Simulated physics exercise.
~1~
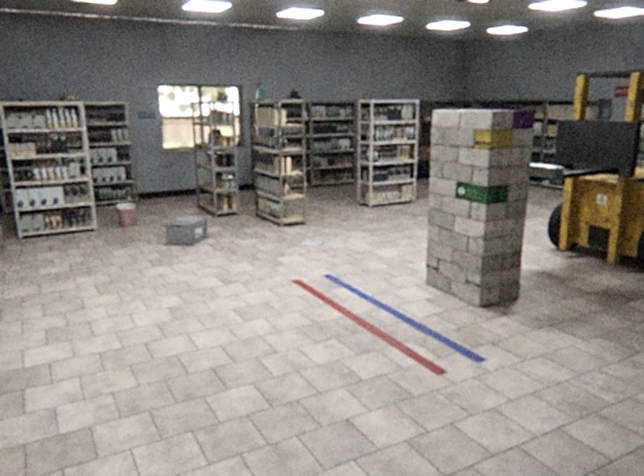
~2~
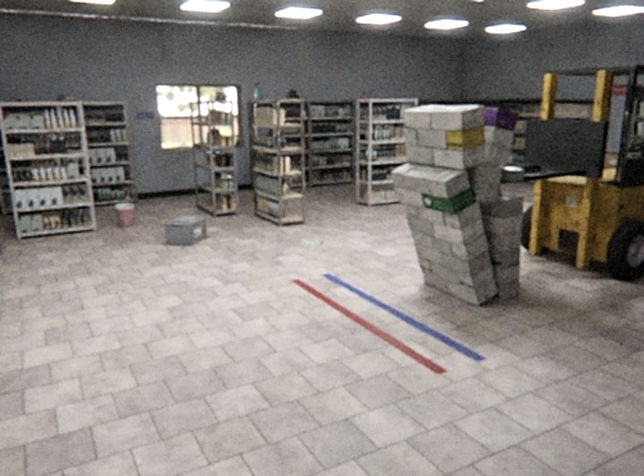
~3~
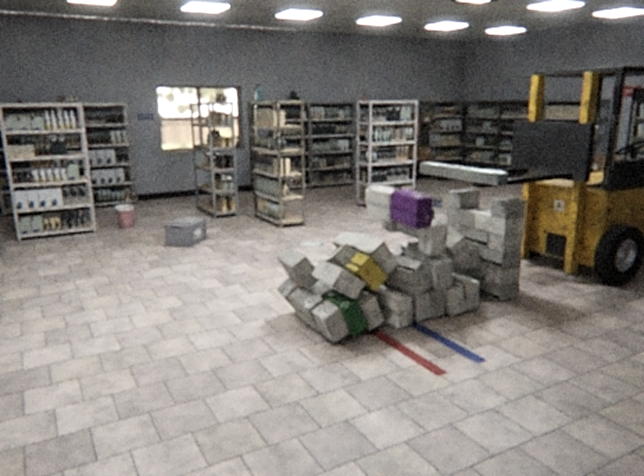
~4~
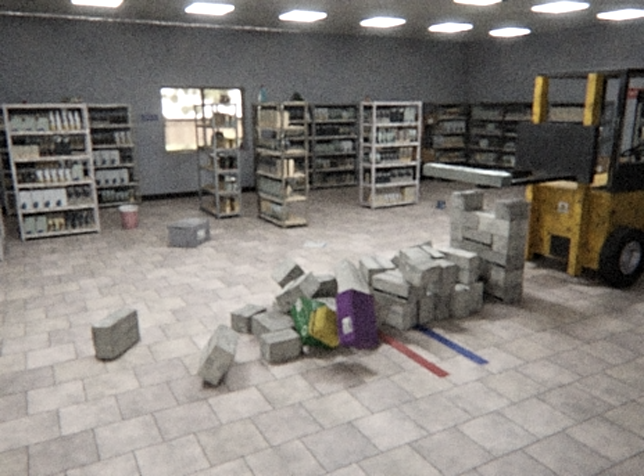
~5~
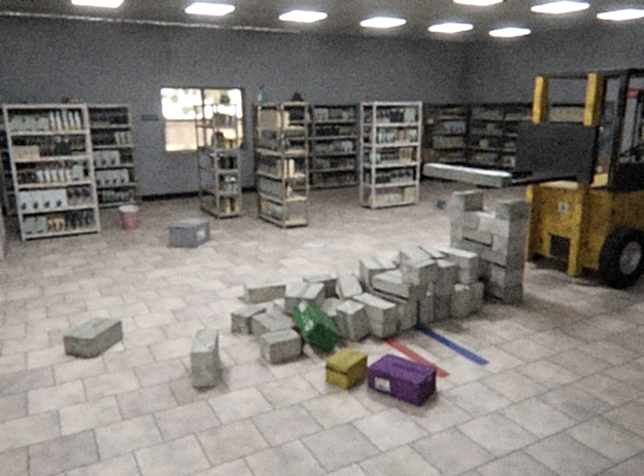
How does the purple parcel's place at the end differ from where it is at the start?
At the start it sits at the top of the tall stack, on the right side. At the end it lies on the floor in front of the fallen heap, further left and nearer the viewer, just to the right of the yellow parcel.
